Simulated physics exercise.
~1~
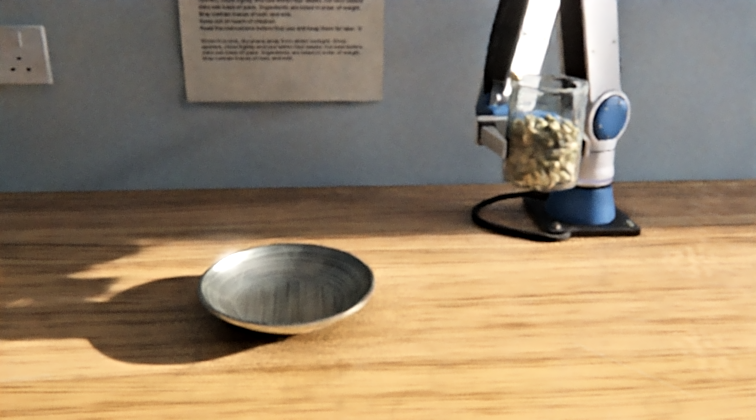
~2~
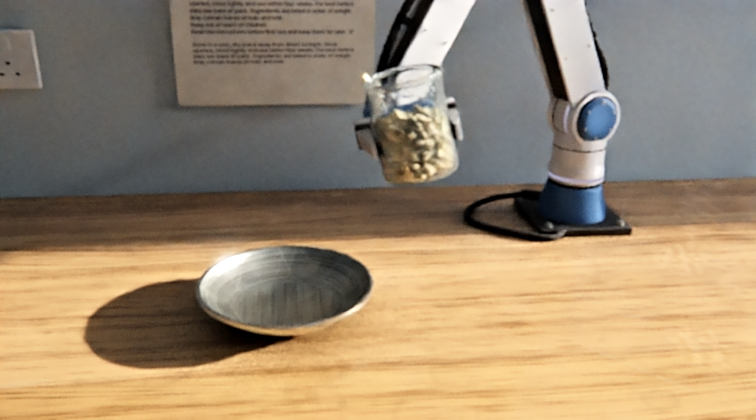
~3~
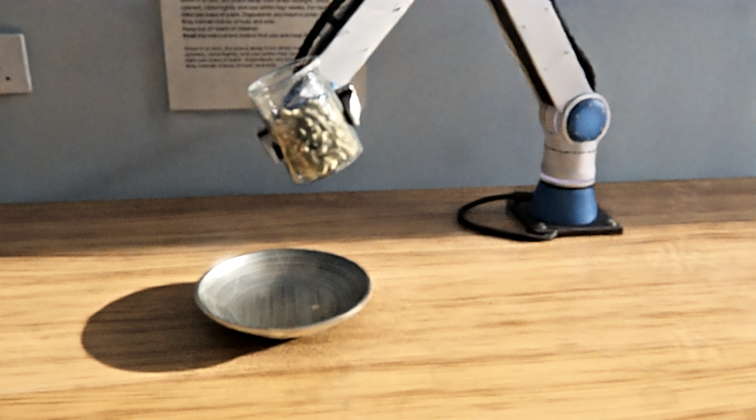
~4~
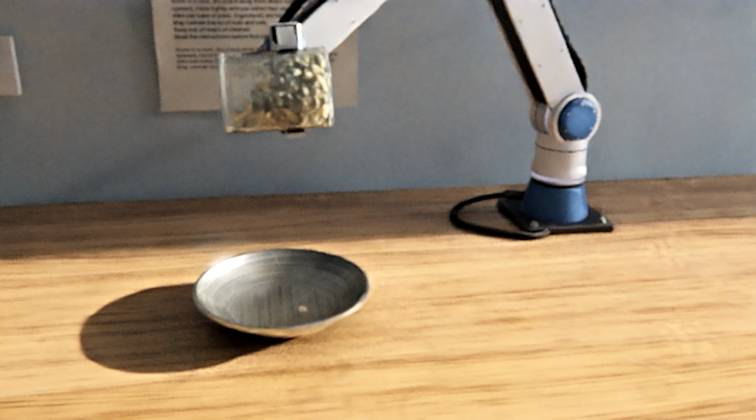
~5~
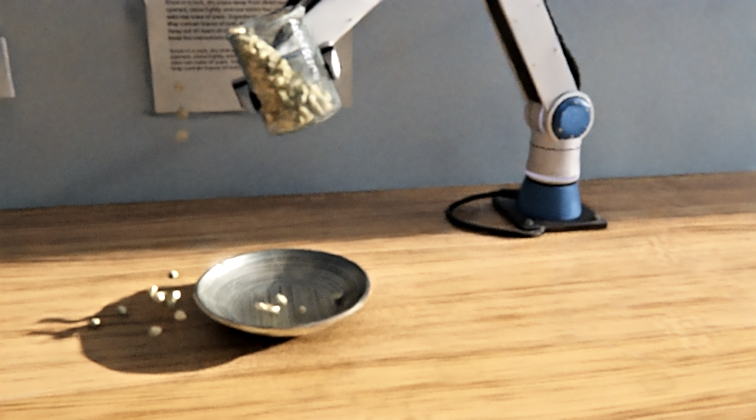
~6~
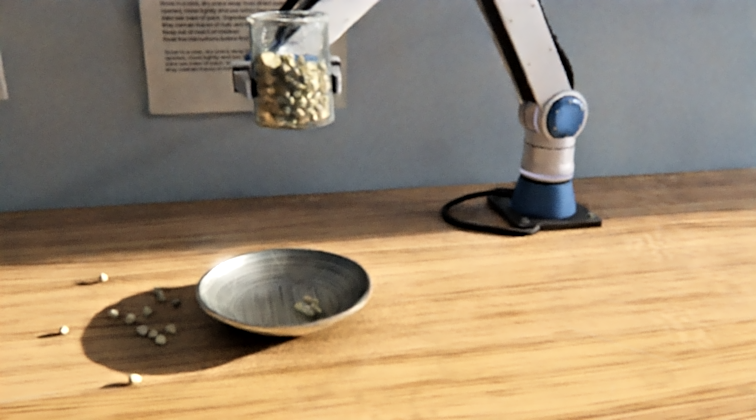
Robot arm carrying a clear tumbler of dried beans left, tipping it, spilling a few into and beside a bowl, then righting it.
